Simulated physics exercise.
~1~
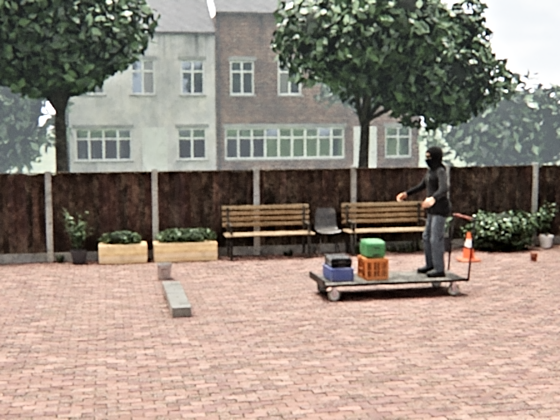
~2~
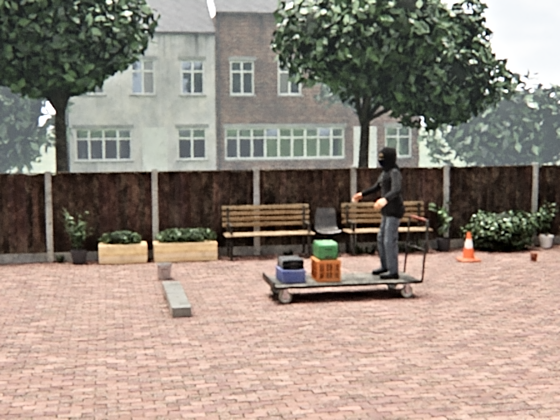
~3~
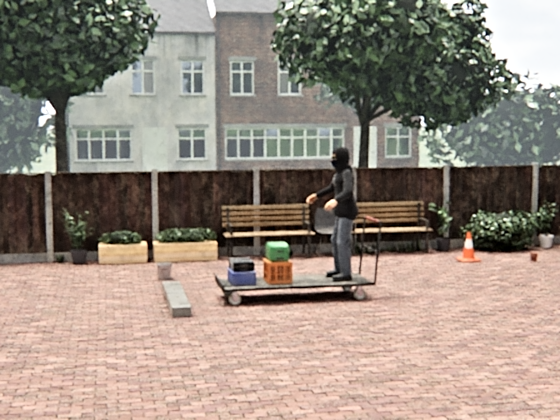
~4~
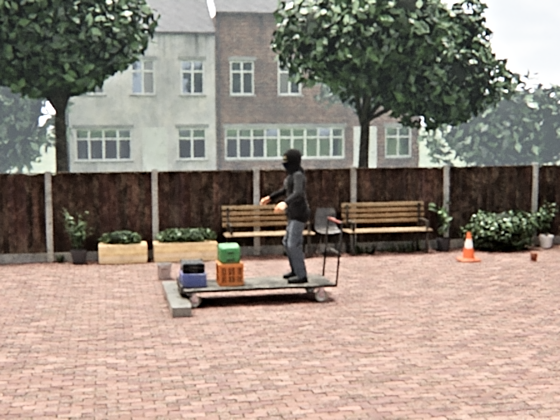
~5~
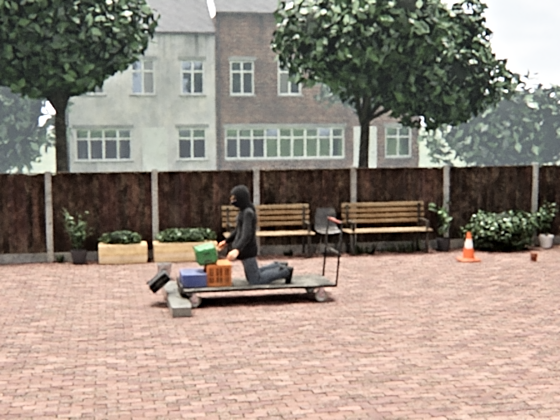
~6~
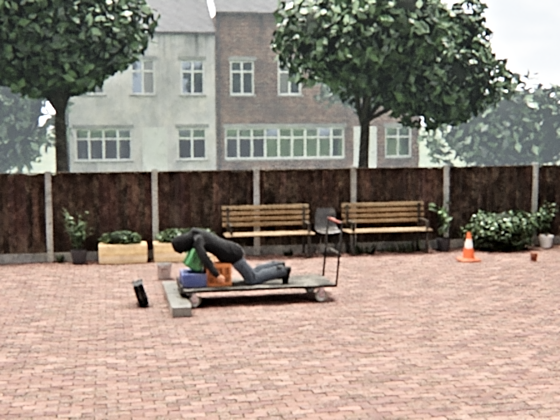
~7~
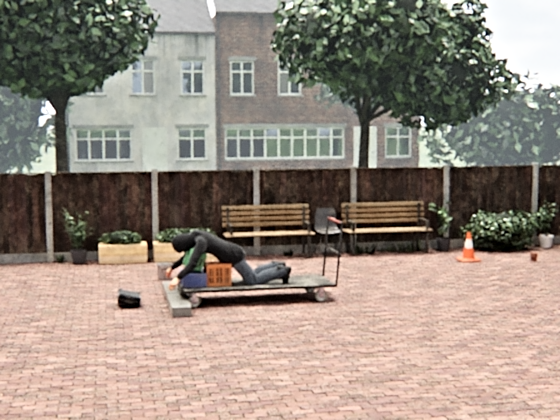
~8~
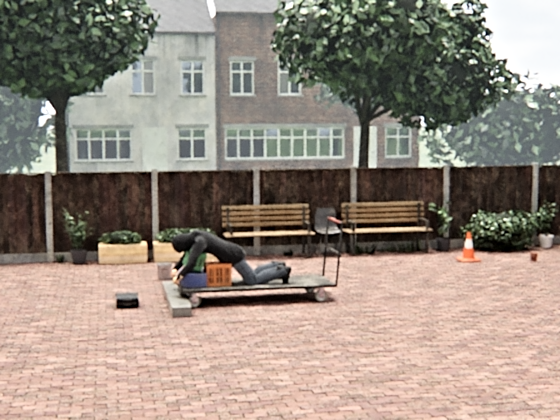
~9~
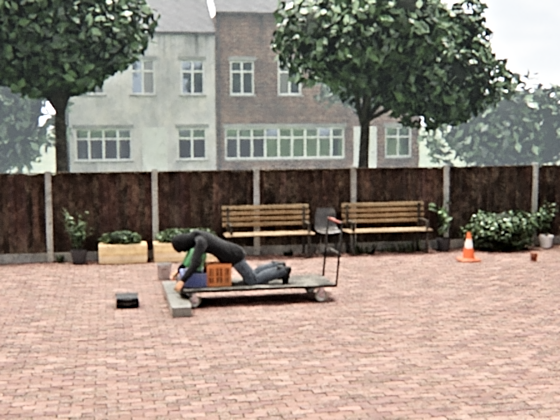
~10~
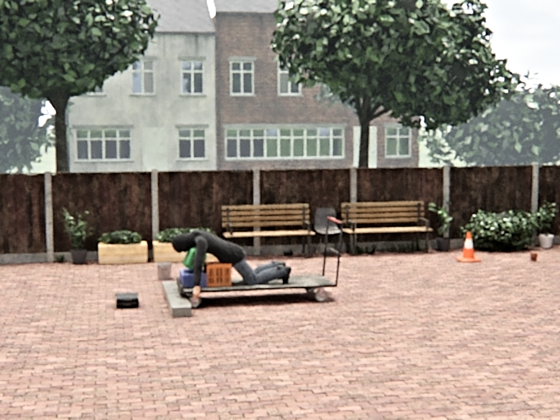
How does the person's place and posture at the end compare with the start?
At the start the person was standing upright on the trolley over on the right, near the orange cone. By the end they were farther left by the kerb, slumped forward and low over the load on the deck.
